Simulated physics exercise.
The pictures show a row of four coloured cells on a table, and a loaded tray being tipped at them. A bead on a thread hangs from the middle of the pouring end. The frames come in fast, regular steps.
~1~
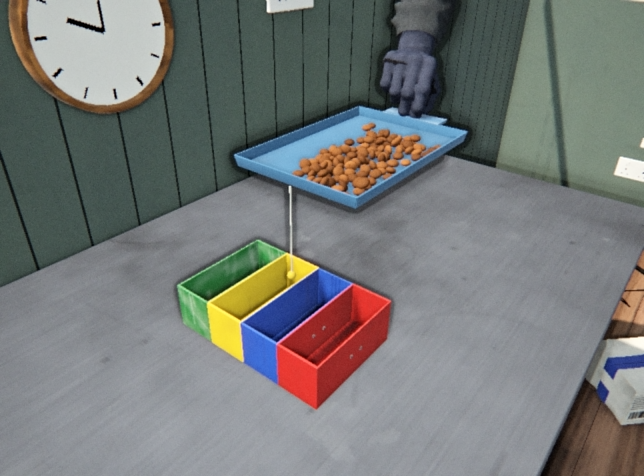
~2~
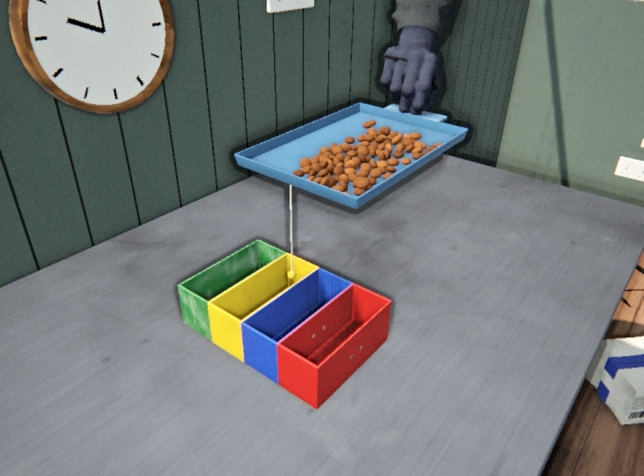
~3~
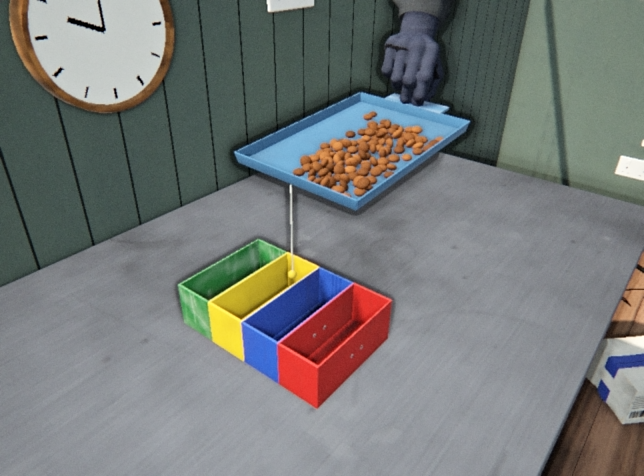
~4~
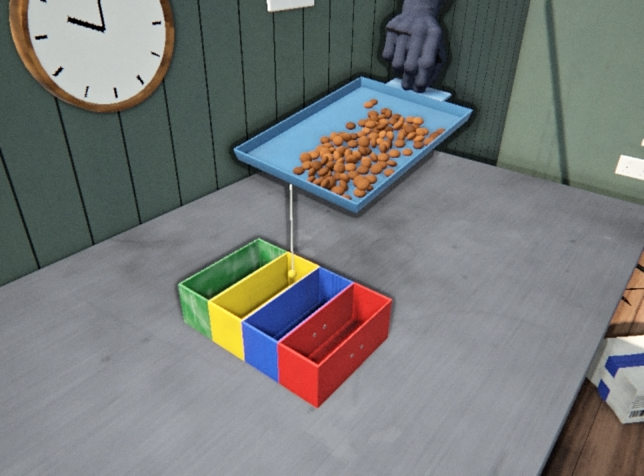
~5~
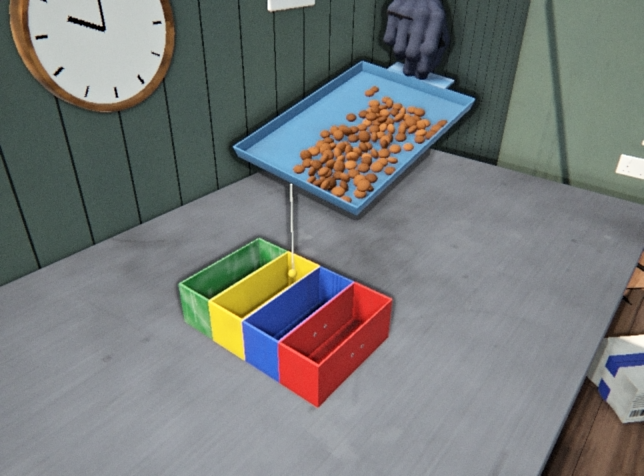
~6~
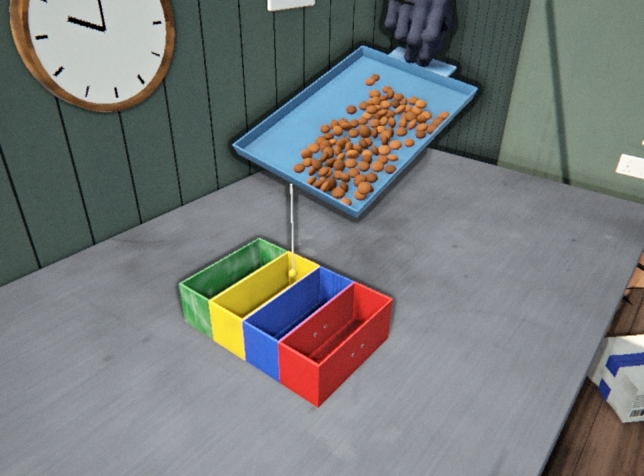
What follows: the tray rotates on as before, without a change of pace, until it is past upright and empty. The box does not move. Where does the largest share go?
Most goes to the red cell.
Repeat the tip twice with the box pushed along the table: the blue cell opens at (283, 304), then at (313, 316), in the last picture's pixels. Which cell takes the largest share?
At the first place the red cell, at the second the cell in blue.
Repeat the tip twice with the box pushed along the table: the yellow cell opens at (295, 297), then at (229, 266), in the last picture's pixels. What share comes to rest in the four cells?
The first gives 100 %, the second 10 %.
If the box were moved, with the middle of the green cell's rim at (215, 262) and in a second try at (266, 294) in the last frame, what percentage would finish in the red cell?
About 40 and 0 per cent.
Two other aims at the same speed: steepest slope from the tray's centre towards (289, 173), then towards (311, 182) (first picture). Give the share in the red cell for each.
Roughly 0 per cent, and 30 per cent.
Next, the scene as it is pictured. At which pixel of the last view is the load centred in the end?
Roughly at (330, 356).
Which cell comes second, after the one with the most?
Next in line is that blue cell.
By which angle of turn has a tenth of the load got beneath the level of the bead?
At some 90 degrees.
Just after the last frame, tray tipped steeply; almost all on the tray; just a few falling or outside the box.
A moment on, tray tipped right over; roughly a quarter on the tray; roughly a third in the red cell; about a tenth in the blue cell; roughly a third falling or outside the box.
Further on, tray tipped past a quarter turn; the larger part in the red cell; roughly a quarter in the blue cell; about a tenth falling or outside the box.
When it is over, tray tipped past a quarter turn; the larger part in the red cell; roughly a quarter in the blue cell; not one in the yellow cell; not one in the green cell; about a tenth outside the box.
